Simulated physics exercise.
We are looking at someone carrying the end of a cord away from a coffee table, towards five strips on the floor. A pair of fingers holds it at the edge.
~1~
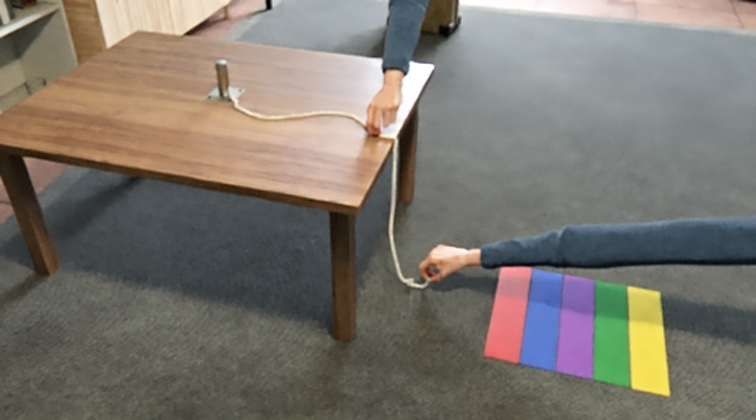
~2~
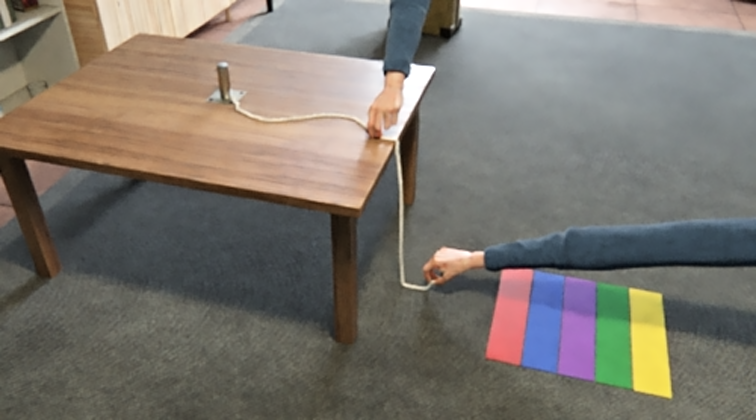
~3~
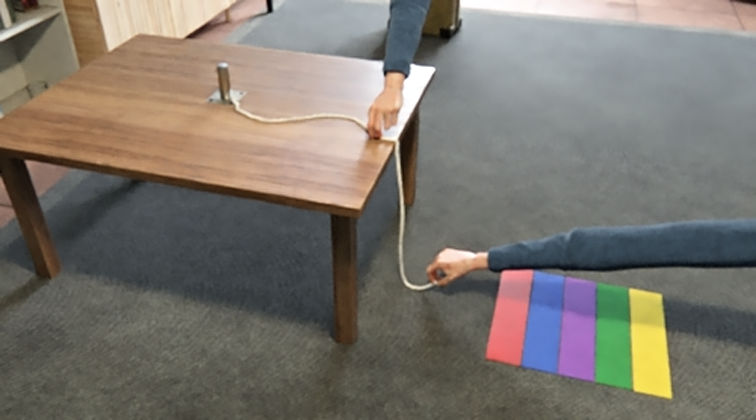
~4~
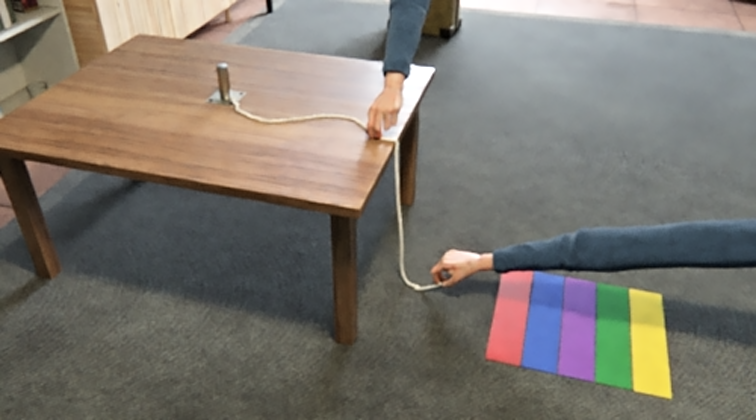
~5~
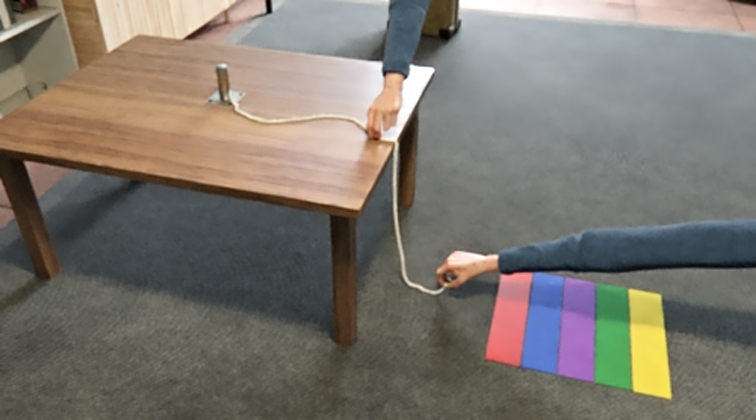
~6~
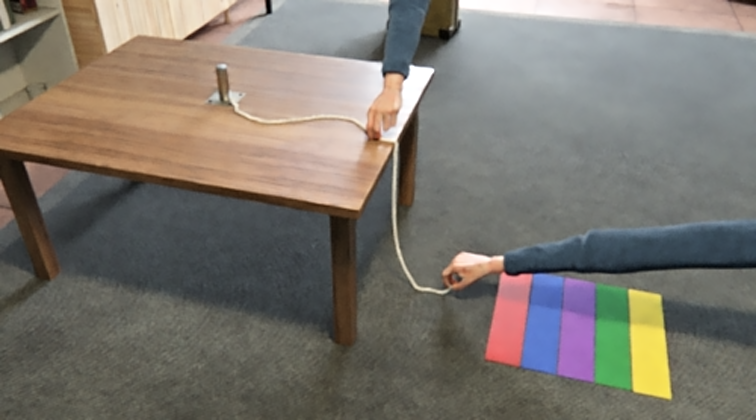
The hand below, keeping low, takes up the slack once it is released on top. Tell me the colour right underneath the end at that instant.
Right underneath is purple.
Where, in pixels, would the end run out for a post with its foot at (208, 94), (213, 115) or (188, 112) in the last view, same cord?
Try by try: (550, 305), (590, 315) and (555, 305).
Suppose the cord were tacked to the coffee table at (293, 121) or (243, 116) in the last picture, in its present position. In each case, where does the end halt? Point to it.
First try near (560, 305), second near (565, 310).
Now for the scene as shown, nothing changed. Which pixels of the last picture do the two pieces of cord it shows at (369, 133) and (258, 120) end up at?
First one: (400, 141); second one: (283, 111).
Soon after, end near (529, 301); over red.
Then, end near (563, 308); over blue.
At full stretch, end near (584, 312); over purple. The purple one.
